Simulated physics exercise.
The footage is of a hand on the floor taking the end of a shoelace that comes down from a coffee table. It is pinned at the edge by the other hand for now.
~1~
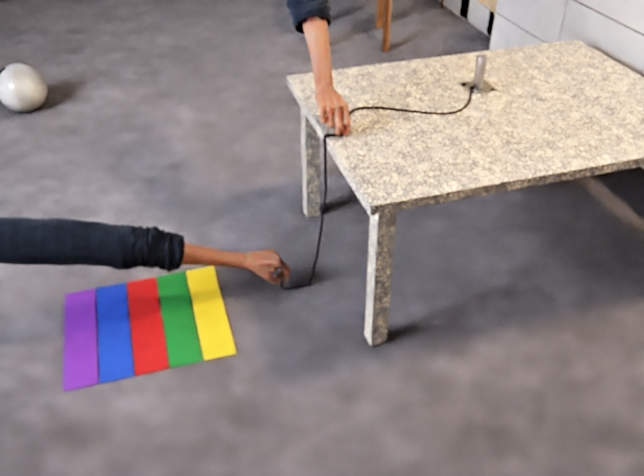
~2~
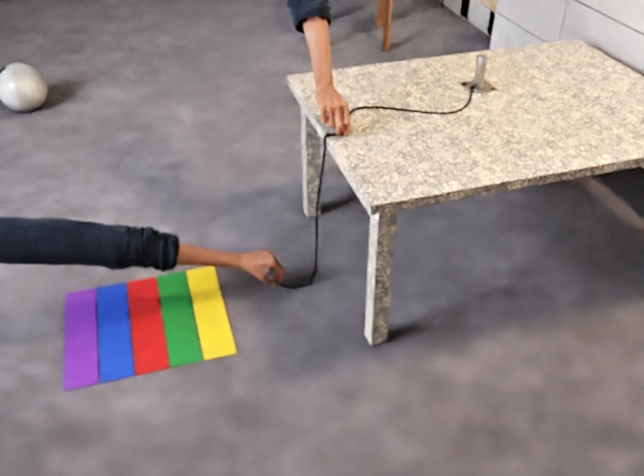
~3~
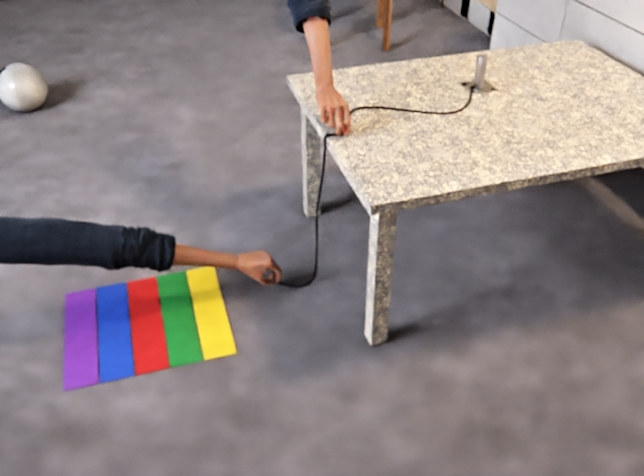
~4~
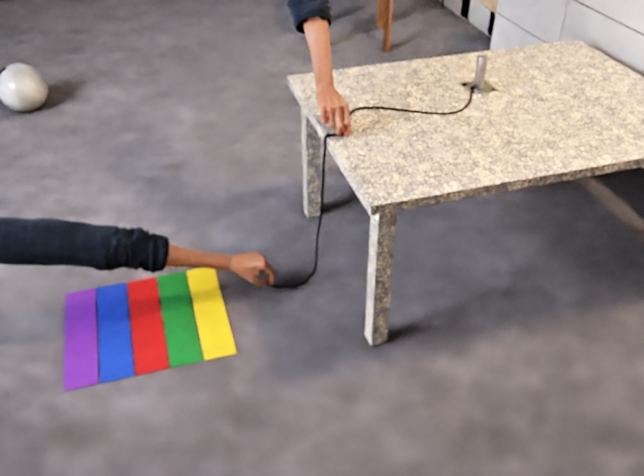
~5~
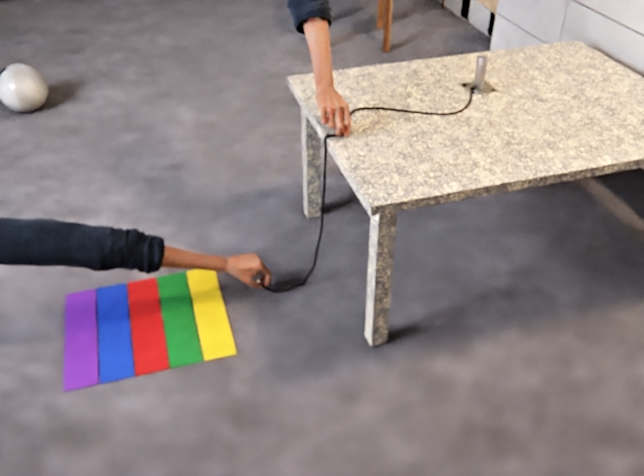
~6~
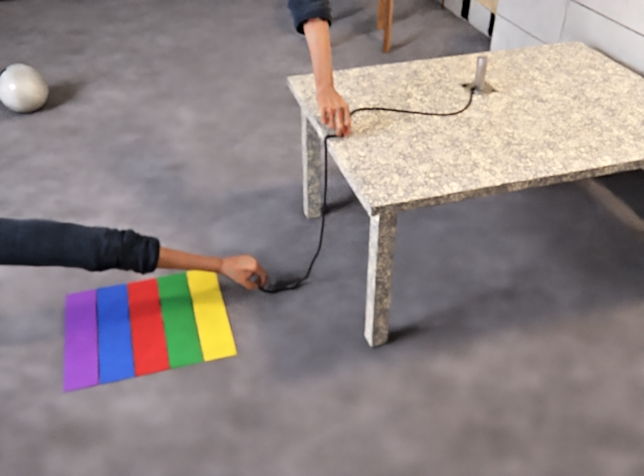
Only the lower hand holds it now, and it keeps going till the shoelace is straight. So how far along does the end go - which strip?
Along to the blue strip.
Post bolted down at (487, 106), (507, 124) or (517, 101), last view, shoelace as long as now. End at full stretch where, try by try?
First try about (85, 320), second about (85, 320), third about (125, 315).
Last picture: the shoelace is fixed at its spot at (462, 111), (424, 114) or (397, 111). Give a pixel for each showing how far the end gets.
Taking them in turn, I'd expect around (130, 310), (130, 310) and finally (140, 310).
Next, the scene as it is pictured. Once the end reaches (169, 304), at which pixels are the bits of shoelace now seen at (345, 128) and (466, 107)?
Result - first point (318, 154), second point (436, 98).
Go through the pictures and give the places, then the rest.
In the first picture, end (281, 281); yellow (216, 339); green (183, 346); red (150, 353); blue (116, 361); purple (81, 368).
In the second picture, end (277, 281); shoelace through (469, 101) (414, 111) (349, 114) (324, 154) (317, 215) (315, 271).
In the third picture, end (273, 282).
In the fourth picture, end (267, 284); shoelace through (469, 101) (414, 112) (349, 115) (325, 154) (321, 215) (314, 272).
In the fifth picture, end (263, 285).
In the sixth picture, end (259, 286); shoelace through (470, 102) (415, 113) (349, 116) (326, 155) (324, 215) (309, 272).
Early on, end near (169, 304); over green.
Midway, end near (128, 312); over blue.
At the end of the slack, end near (105, 317); over blue. It gets as far as the blue strip.
